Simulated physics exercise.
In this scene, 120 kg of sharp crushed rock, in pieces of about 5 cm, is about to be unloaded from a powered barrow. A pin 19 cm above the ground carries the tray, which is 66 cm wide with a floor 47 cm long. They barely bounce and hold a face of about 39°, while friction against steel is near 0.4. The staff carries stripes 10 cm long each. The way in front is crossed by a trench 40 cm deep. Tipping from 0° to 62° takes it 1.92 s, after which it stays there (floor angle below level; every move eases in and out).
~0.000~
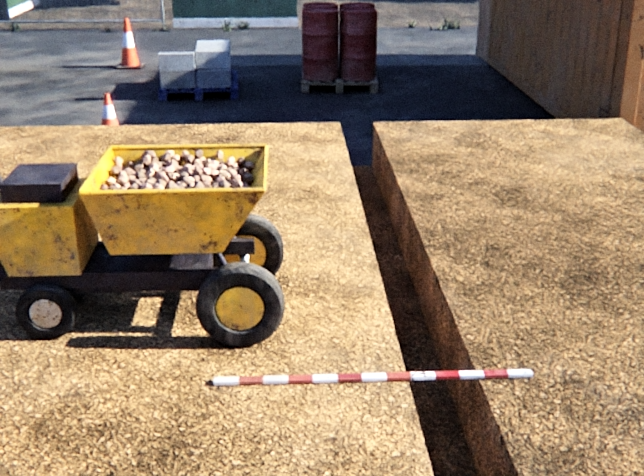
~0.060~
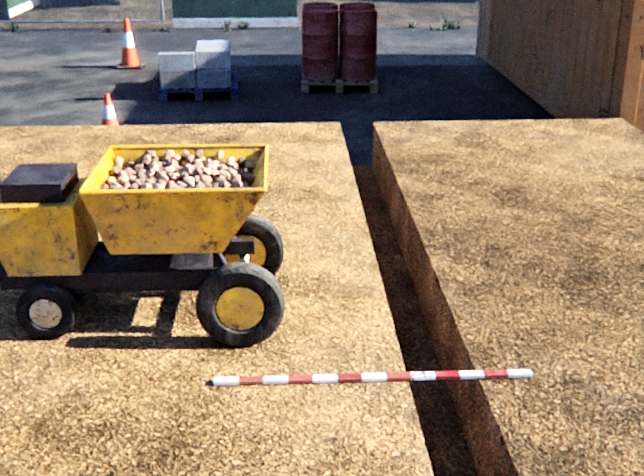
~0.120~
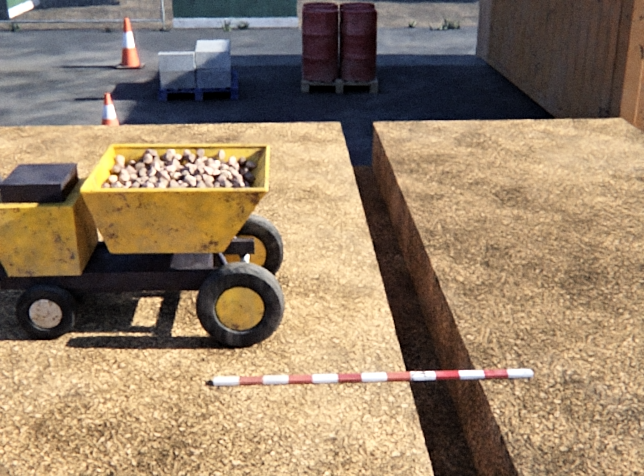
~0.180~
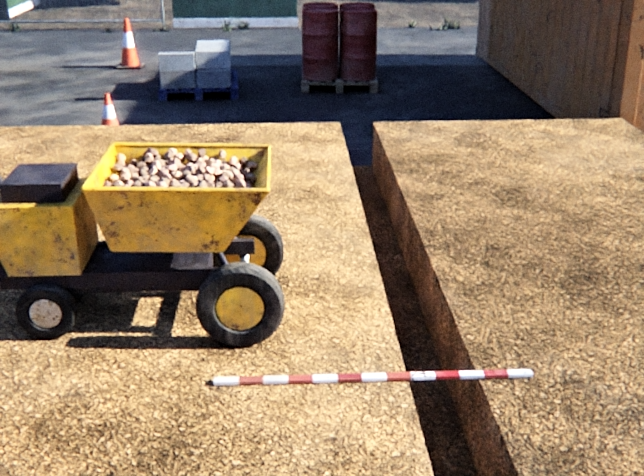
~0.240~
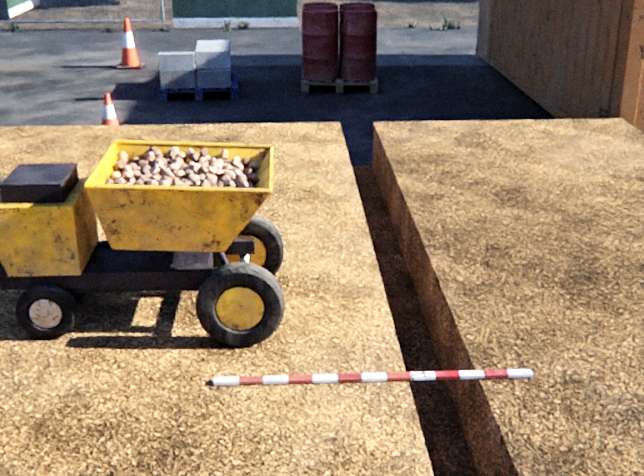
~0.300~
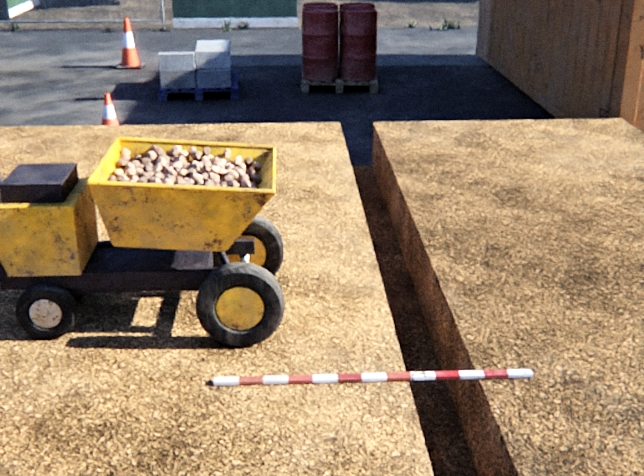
To begin with, a yellow barrow loaded with brownish stones sits level and still beside a trench, a red-and-white striped staff lying across the gap. Then its tray slowly begins to tilt, the left end rising slightly, while the wheels stay in place and the stones shift only a little.
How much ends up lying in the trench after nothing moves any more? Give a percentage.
A share of about 17 per cent.
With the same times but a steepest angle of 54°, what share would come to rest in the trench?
I'd expect around 5 in a hundred.
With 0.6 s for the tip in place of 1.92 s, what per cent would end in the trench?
Roughly 40 per cent.
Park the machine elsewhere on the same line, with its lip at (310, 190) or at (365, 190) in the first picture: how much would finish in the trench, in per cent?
From the first place around 20 per cent, from the other around 5.
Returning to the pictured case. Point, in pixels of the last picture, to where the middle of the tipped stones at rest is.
I'd point somewhere around (416, 376).
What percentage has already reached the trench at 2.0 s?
Close to 0 per cent has got there by then.
After 1.4 s the floor is at 52°; 100 % in the tray; the foremost stones are at (337, 225).
After 2.0 s the floor is at 62°; 92 % in the tray, 6 % short of the trench, 2 % in the trench; the foremost stones are at (421, 349).
After 2.4 s the floor is at 62°; 82 % in the tray, 8 % short of the trench, 10 % in the trench; the foremost stones are at (448, 394).
After 4.3 s the floor is at 62°; 76 % in the tray, 7 % short of the trench, 17 % in the trench; the foremost stones are at (446, 386).
